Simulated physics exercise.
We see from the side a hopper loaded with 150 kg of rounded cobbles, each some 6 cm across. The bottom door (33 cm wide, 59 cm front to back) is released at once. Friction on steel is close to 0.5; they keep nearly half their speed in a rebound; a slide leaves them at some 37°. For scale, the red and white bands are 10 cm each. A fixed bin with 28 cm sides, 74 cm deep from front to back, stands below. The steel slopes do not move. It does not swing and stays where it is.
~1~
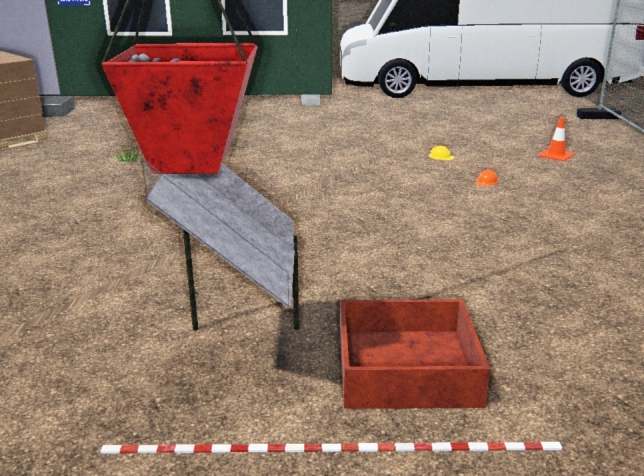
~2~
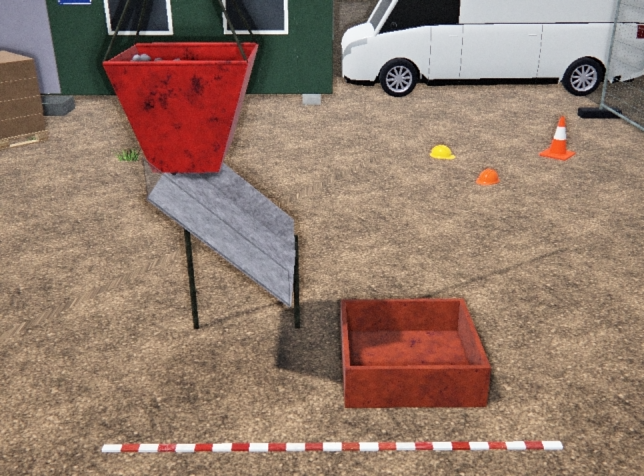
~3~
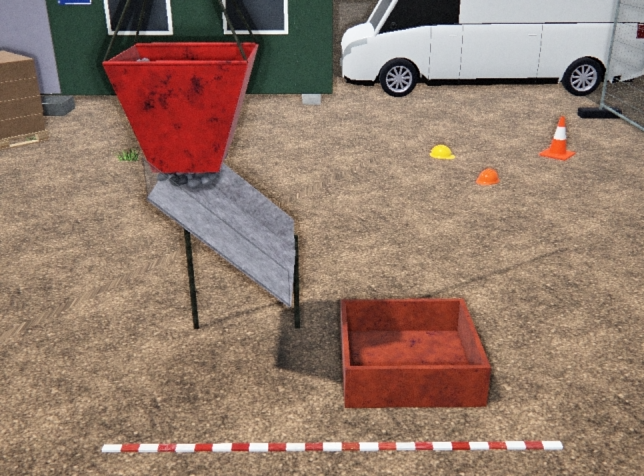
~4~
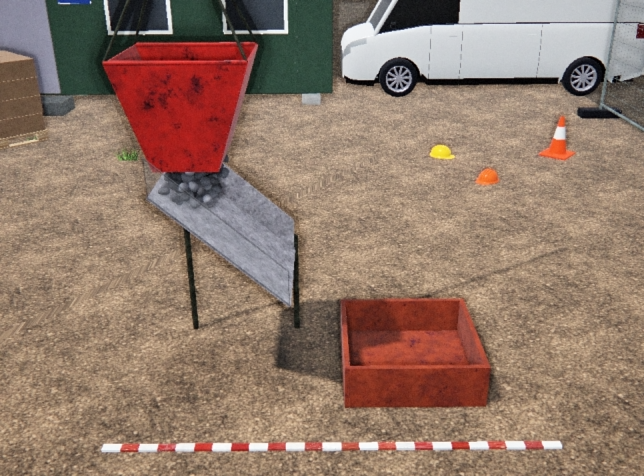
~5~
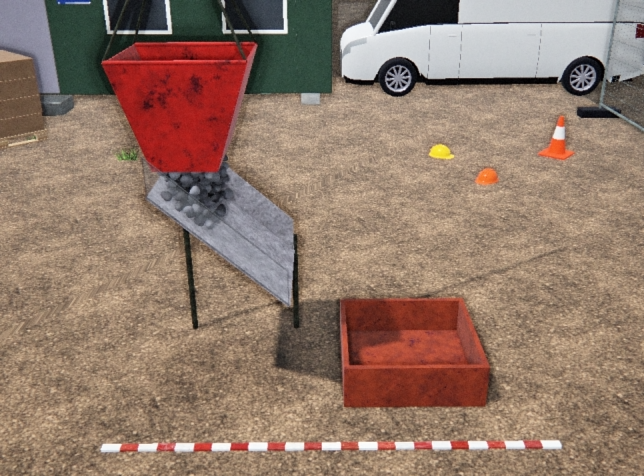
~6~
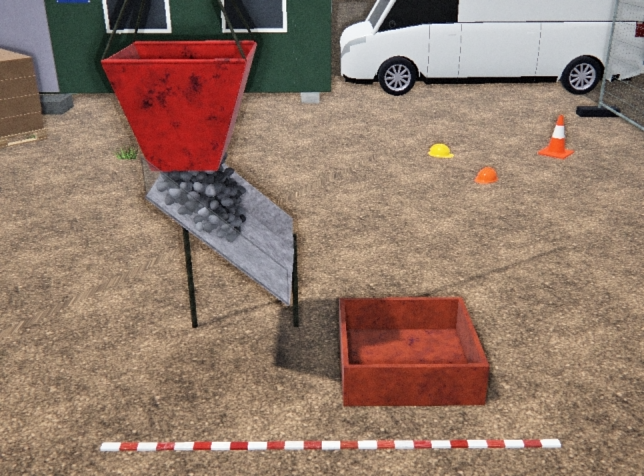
On a patch of bare ground near a white van, grey stones sank inside a red hopper, then emerged from its bottom and slid down the upper part of a sloping grey chute.
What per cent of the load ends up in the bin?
About 68 per cent.
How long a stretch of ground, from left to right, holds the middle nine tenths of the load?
About 110 cm.
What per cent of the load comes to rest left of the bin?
Some 30 per cent of the load.
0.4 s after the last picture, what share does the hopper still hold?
It holds some 0 per cent.
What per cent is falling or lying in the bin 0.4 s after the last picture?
About 5 per cent by then.
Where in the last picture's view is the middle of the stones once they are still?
Around (388, 355).
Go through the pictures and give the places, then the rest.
In the first frame, the outlet is at (184, 164); nothing has dropped yet.
In the second frame, the outlet is at (185, 163); 2 % is out.
In the third frame, the outlet is at (185, 163); 11 % is out, the lowest stones still above the rim at (199, 165), 135 cm up.
In the fourth frame, the outlet is at (185, 163); 20 % is out, the lowest stones still above the rim at (202, 187), 124 cm up.
In the fifth frame, the outlet is at (184, 162); 30 % is out, the lowest stones still above the rim at (215, 207), 112 cm up.
In the sixth frame, the outlet is at (183, 161); 41 % is out, the lowest stones still above the rim at (236, 225), 101 cm up.
Then, 0.4 s after the last picture, 1 % in the hopper, 70 % on the steel, 24 % falling or lying left of the bin, 6 % falling or lying in the bin; the stones farthest right are at (392, 359).
Then, 0.8 s after the last picture, 0 % in the hopper, 19 % on the steel, 35 % falling or lying left of the bin, 45 % falling or lying in the bin, 1 % falling or lying beside or right of the bin; the stones farthest right are at (465, 360).
Then, 1.4 s after the last picture, 0 % in the hopper, 29 % falling or lying left of the bin, 68 % falling or lying in the bin, 3 % falling or lying beside or right of the bin; the stones farthest right are at (475, 329).
Then, 2.3 s after the last picture, 0 % in the hopper, 29 % falling or lying left of the bin, 68 % falling or lying in the bin, 3 % falling or lying beside or right of the bin; the stones farthest right are at (489, 339).
Then, 4.2 s after the last picture, 0 % in the hopper, 29 % left of the bin, 68 % in the bin, 3 % beside or right of the bin; the stones farthest right are at (490, 339).
